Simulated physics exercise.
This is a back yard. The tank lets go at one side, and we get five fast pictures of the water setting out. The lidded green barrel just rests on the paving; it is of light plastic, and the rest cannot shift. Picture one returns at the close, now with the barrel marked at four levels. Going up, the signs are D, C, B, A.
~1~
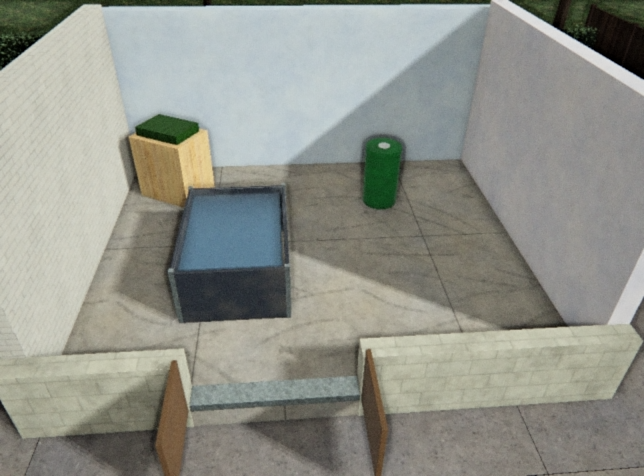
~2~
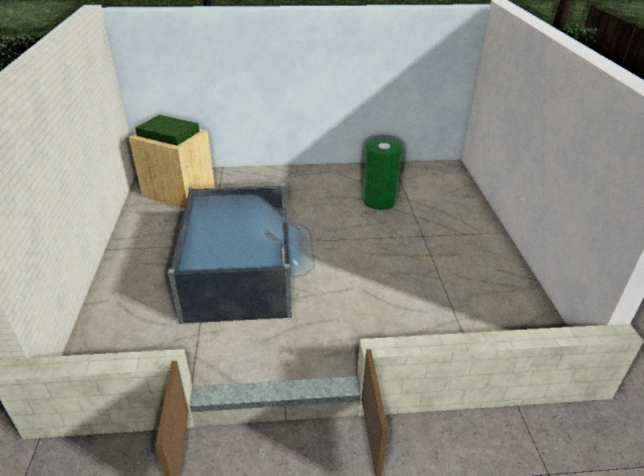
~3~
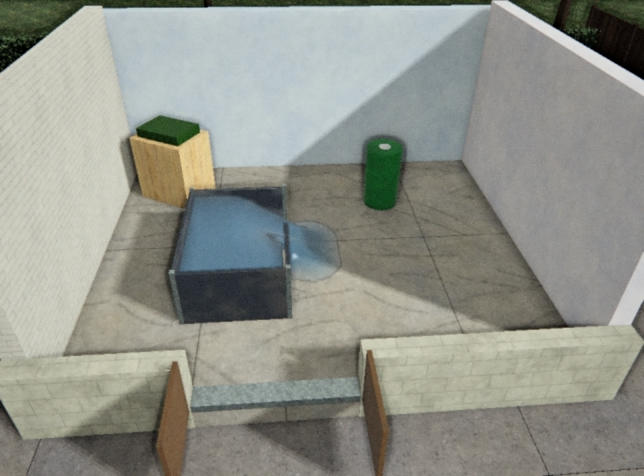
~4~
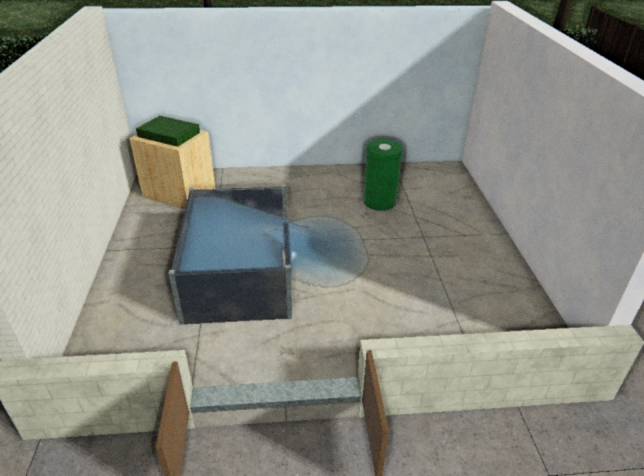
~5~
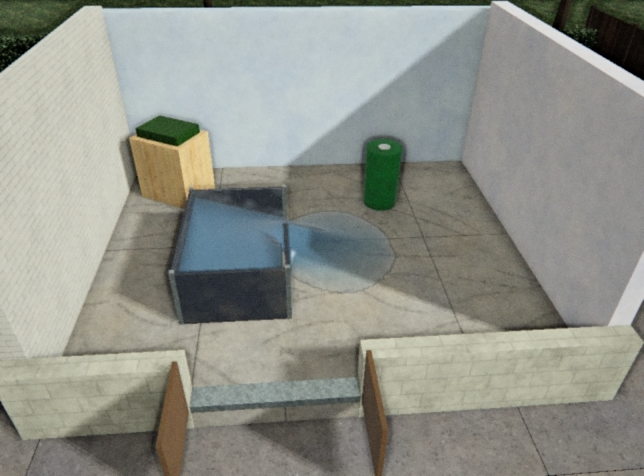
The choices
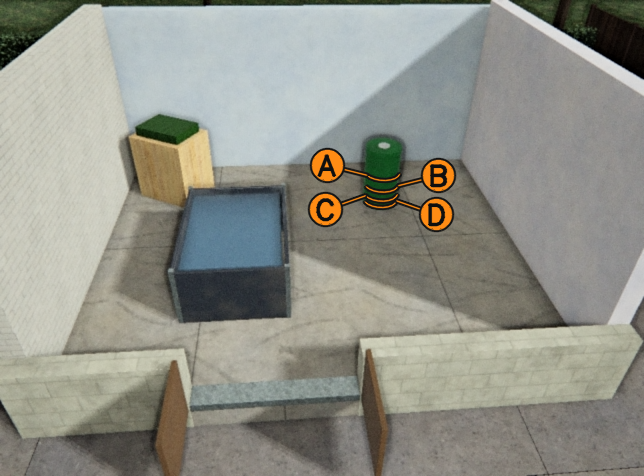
Water poured out of the right side of a full, dark-sided tank in a walled back yard and spread across the paved ground in a widening round puddle, while the green barrel stayed still.
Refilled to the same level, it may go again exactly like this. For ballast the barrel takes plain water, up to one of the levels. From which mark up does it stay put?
Take B.
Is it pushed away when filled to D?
Yes, that goes wrong.
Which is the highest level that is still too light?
C.
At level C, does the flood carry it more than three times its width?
No.
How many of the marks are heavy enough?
Two.
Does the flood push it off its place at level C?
Yes, that goes wrong.
In orange, A at (385, 180); B at (384, 192); C at (383, 201); D at (382, 207); from the bottom up D, C, B, A.
For level A, it does not move.
For level B, it does not move.
For level C, it is pushed about its own width away.
For level D, it is pushed about 3 times its own width away.
